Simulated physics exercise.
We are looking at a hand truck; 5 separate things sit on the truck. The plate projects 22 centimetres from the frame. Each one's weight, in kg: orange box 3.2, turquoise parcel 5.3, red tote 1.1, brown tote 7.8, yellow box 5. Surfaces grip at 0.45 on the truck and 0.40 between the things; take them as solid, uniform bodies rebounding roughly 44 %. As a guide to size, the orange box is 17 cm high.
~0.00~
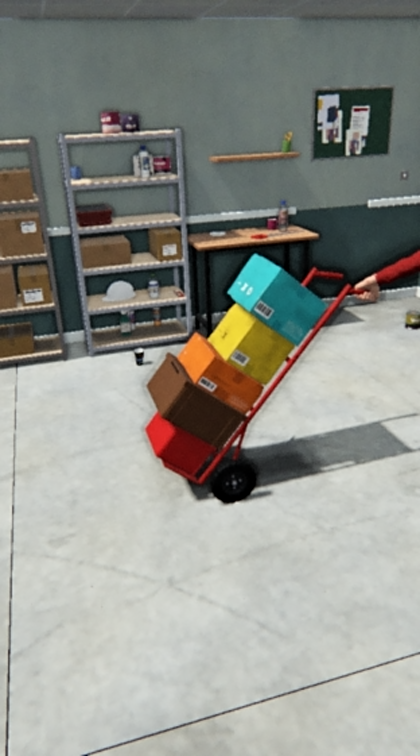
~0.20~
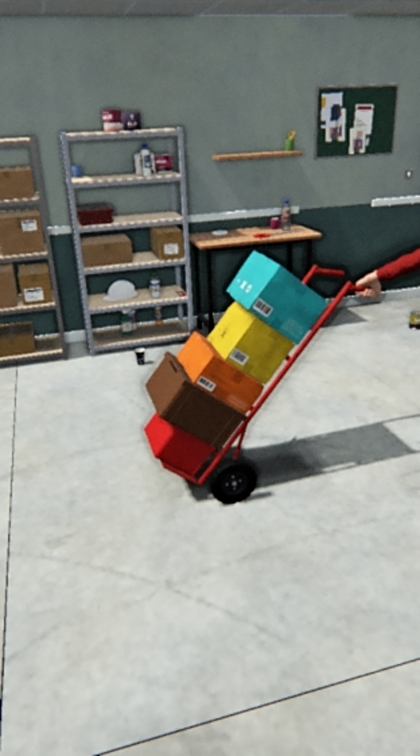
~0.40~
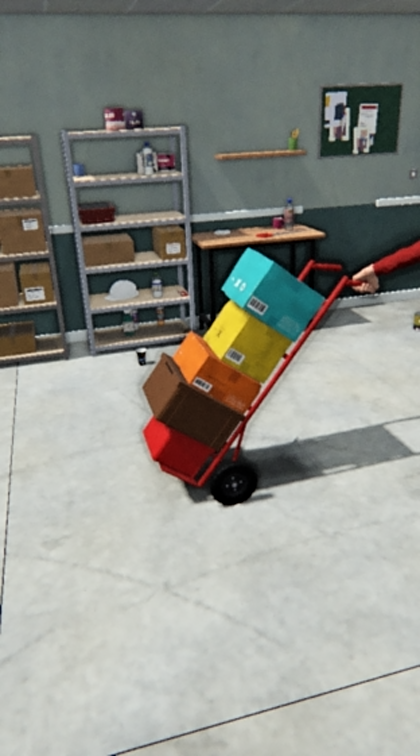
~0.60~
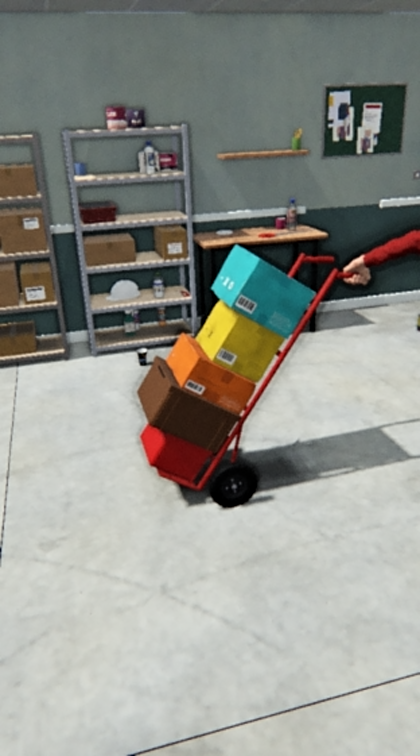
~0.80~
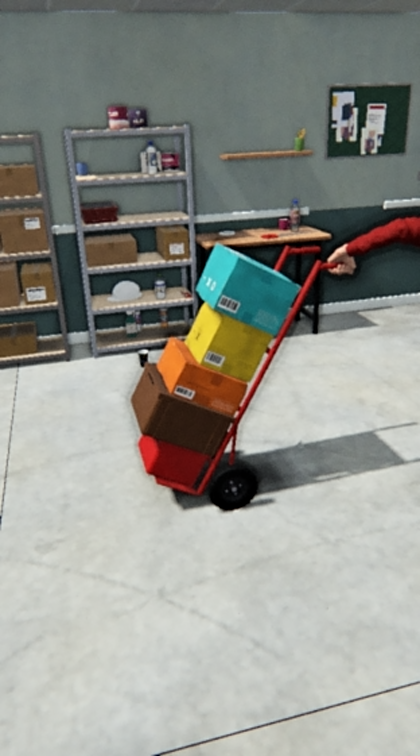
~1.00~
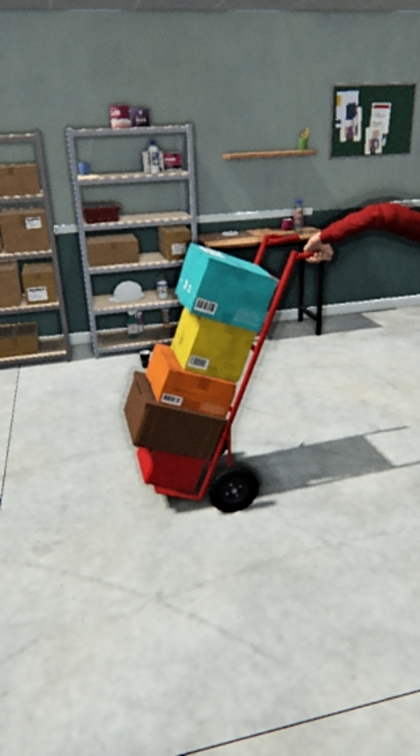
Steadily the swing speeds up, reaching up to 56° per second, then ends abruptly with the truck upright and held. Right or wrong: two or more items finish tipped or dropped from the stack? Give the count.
Right, three or more.
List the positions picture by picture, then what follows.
In the first frame, 40° short of upright; orange box (220, 373); turquoise parcel (276, 299).
In the second frame, 39° short of upright; yellow box (250, 342); red tote (179, 438).
In the third frame, 37° short of upright; brown tote (191, 401); yellow box (247, 340).
In the fourth frame, 34° short of upright; red tote (175, 443); brown tote (186, 404).
In the fifth frame, 29° short of upright; yellow box (228, 339); red tote (172, 449).
In the sixth frame, 22° short of upright; orange box (190, 380); turquoise parcel (224, 287).
After 1.80 s, truck upright; turquoise parcel tipped 16° from how it sat near (89, 316); orange box tipped 15° from how it sat near (127, 405); yellow box tipped 16° from how it sat.
After 2.20 s, truck upright; orange box, turquoise parcel, brown tote and yellow box now dropped from the stack; red tote tipped 51° from how it sat.
After 2.50 s, truck upright; red tote on its side.
After 2.90 s, as before.
At rest (4.4 s), dropped from the stack, orange box, turquoise parcel, brown tote and yellow box; tipped over on the truck, red tote.
